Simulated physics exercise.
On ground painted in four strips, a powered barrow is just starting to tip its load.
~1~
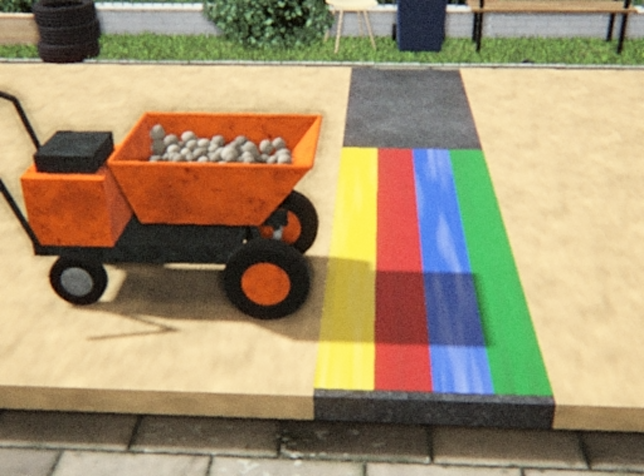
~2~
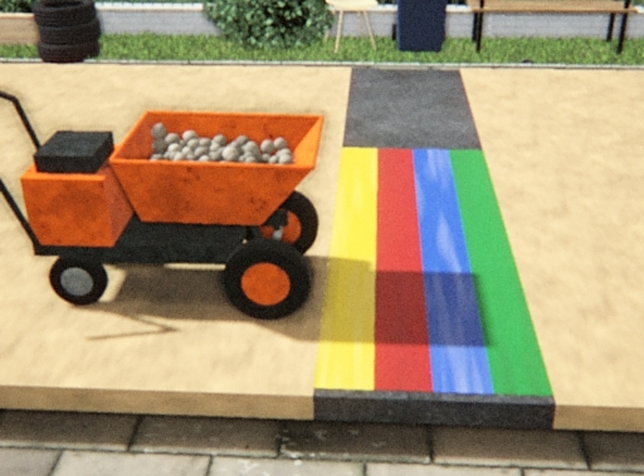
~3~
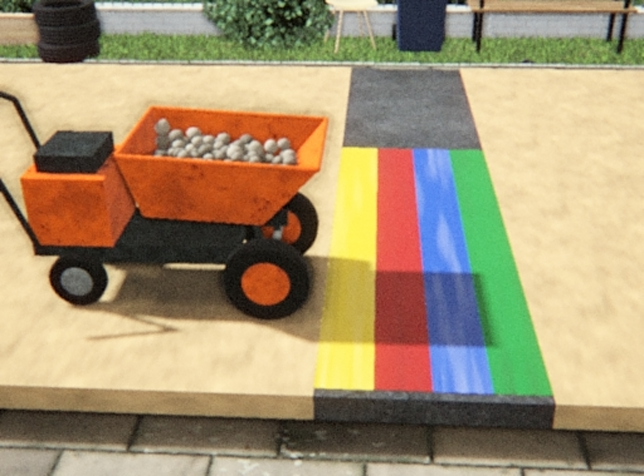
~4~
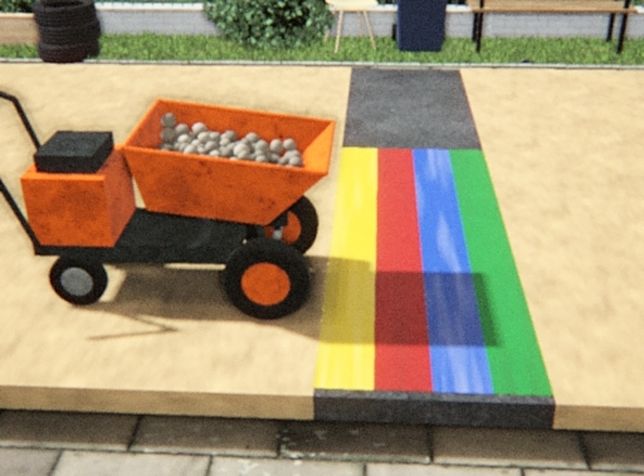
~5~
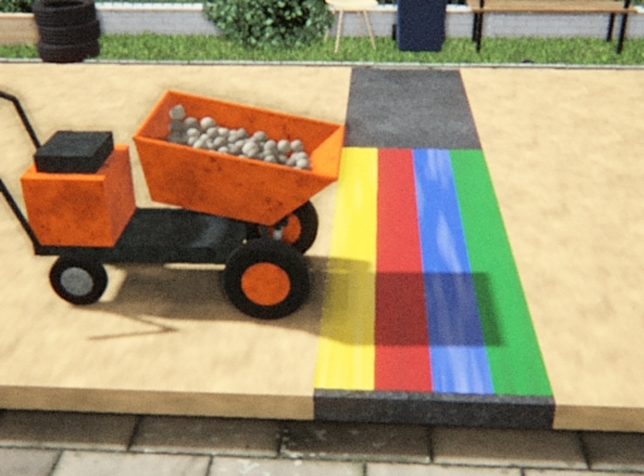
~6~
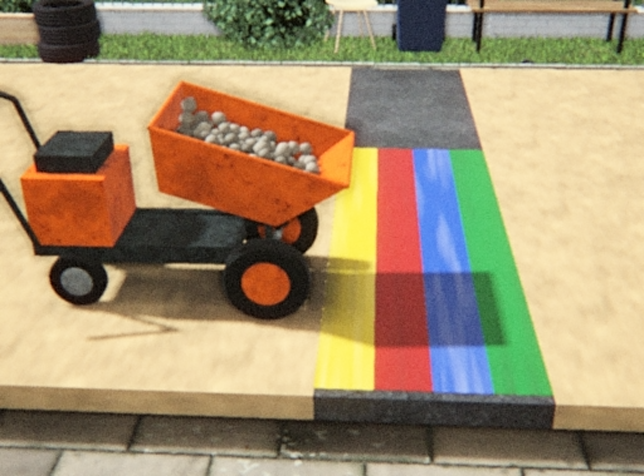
Orange powered barrow standing beside yellow, red, blue and green ground strips, its skip of grey pebbles slowly tilting to the right.
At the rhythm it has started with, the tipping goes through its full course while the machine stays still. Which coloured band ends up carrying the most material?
The blue band.
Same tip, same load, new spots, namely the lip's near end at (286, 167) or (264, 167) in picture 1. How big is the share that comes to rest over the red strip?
I'd put it at around 30 percent the first time and 40 percent the second.
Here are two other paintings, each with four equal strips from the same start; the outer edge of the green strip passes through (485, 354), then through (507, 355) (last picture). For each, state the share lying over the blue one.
The first gives around 20 %, the second around 30 %.
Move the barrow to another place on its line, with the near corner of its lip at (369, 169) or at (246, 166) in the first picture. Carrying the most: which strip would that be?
Place one - the strip in green; place two - red.
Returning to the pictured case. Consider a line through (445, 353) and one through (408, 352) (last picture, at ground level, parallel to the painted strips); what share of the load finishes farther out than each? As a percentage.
First roughly 50 percent, then 70 percent.
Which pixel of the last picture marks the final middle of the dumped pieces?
Last view, resting centre - approx. (452, 284).
Just after the last frame, skip tipped steeply; every one in the skip.
A moment on, skip tipped right over; the larger part in the skip; about a tenth over the red strip; about a tenth over the blue strip.
Further on, skip tipped right over; roughly a quarter in the skip; about a tenth over the red strip; roughly a third over the blue strip; roughly a quarter over the green strip; about a tenth off the paint.
When it is over, skip tipped right over; roughly a quarter in the skip; not one over the yellow strip; about a tenth over the red strip; roughly a third over the blue strip; roughly a quarter over the green strip; about a tenth off the paint.
